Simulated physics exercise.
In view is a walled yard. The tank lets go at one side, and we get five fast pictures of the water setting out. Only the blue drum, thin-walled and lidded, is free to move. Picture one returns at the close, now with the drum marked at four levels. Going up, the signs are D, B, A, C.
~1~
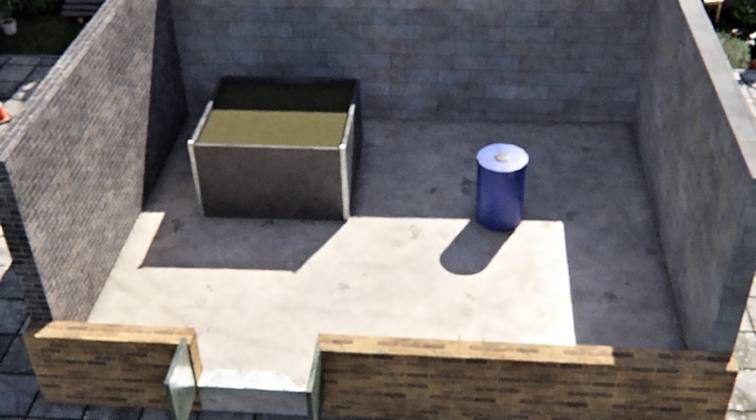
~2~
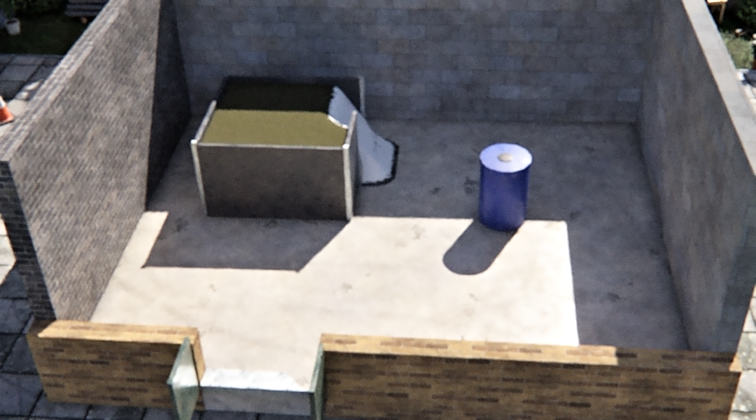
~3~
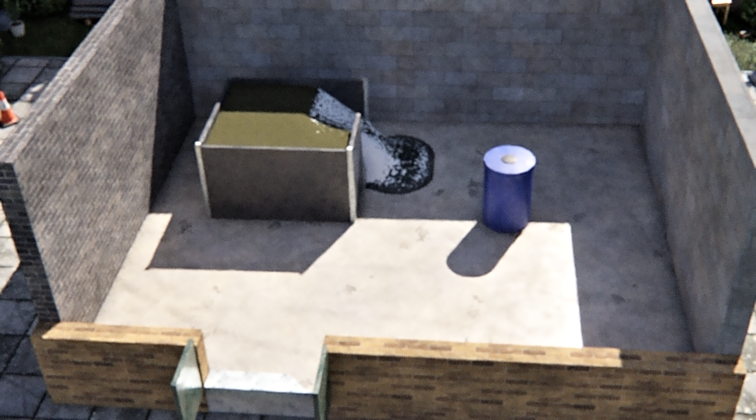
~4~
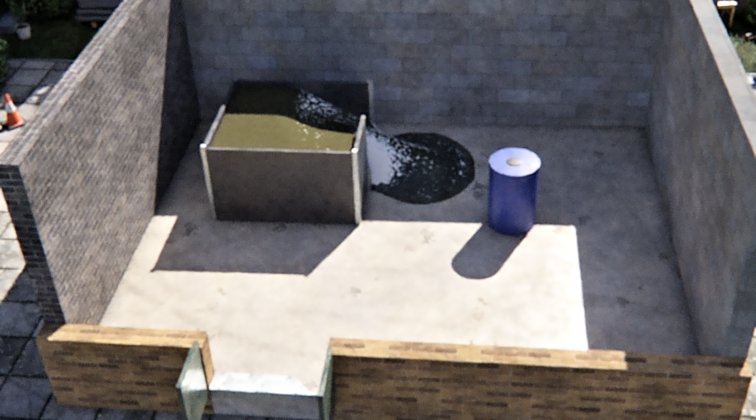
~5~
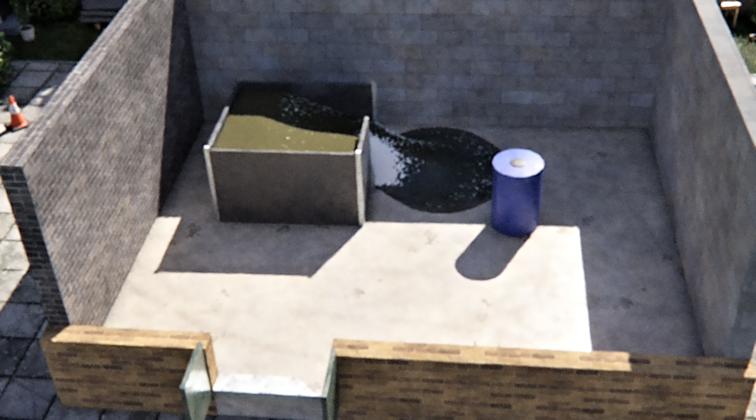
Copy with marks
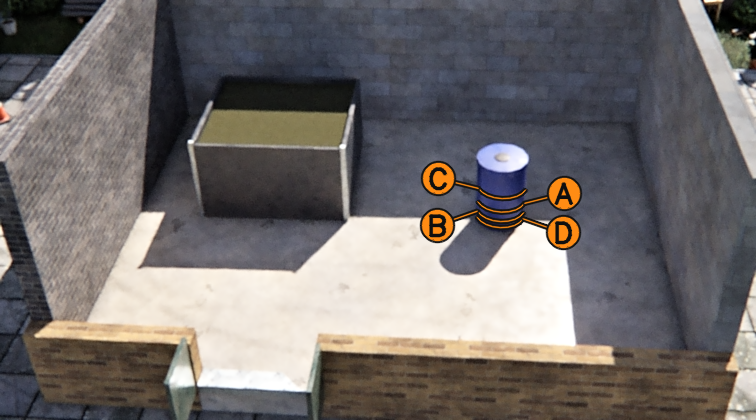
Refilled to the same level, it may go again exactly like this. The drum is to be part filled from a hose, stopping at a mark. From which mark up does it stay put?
Level A.
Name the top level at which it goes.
Level B.
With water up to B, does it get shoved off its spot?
Yes, that goes wrong.
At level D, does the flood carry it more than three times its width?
Yes.
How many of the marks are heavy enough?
Two.
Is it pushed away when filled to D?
Yes.
On the marked copy, A at (501, 212); B at (500, 221); C at (502, 198); D at (500, 227); from the bottom up D, B, A, C.
With A, it does not move.
With B, it is pushed about its own width away.
With C, it does not move.
With D, it is pushed about 7 times its own width away.
